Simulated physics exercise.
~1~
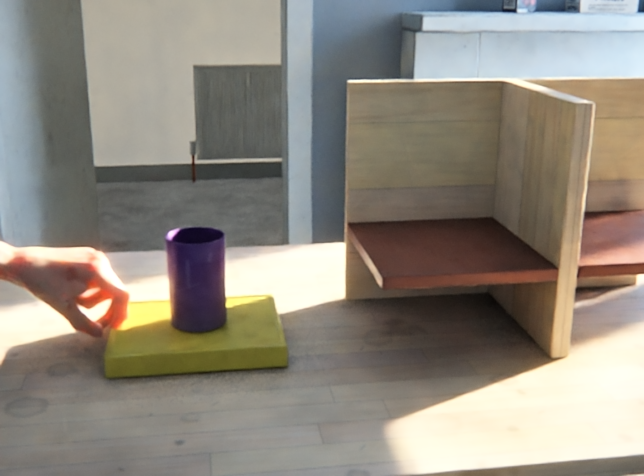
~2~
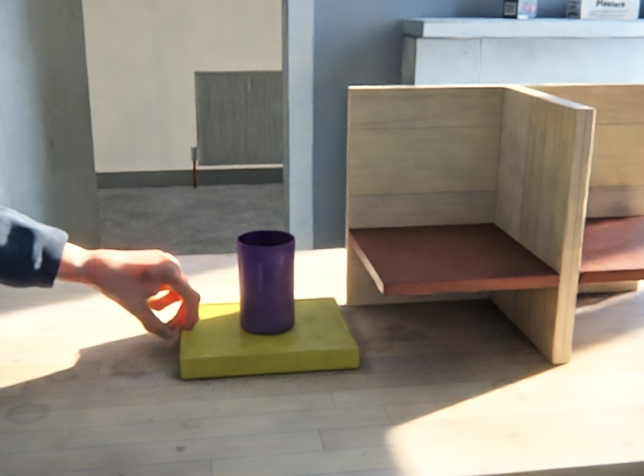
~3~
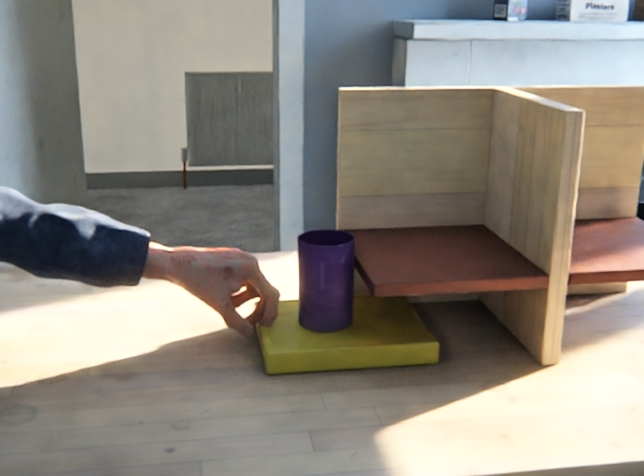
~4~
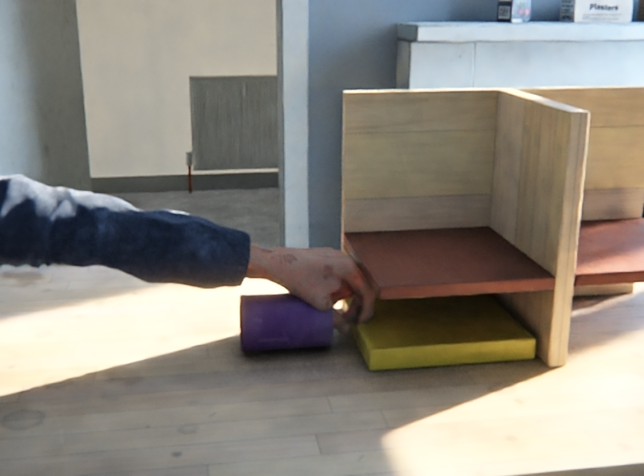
The video shows a hand pushing a yellow tray carrying an upright purple beaker rightward across a table toward a wooden rack with a low reddish shelf. As the tray slides beneath the shelf, the beaker comes off and ends up on its side on the table, left of the tray.
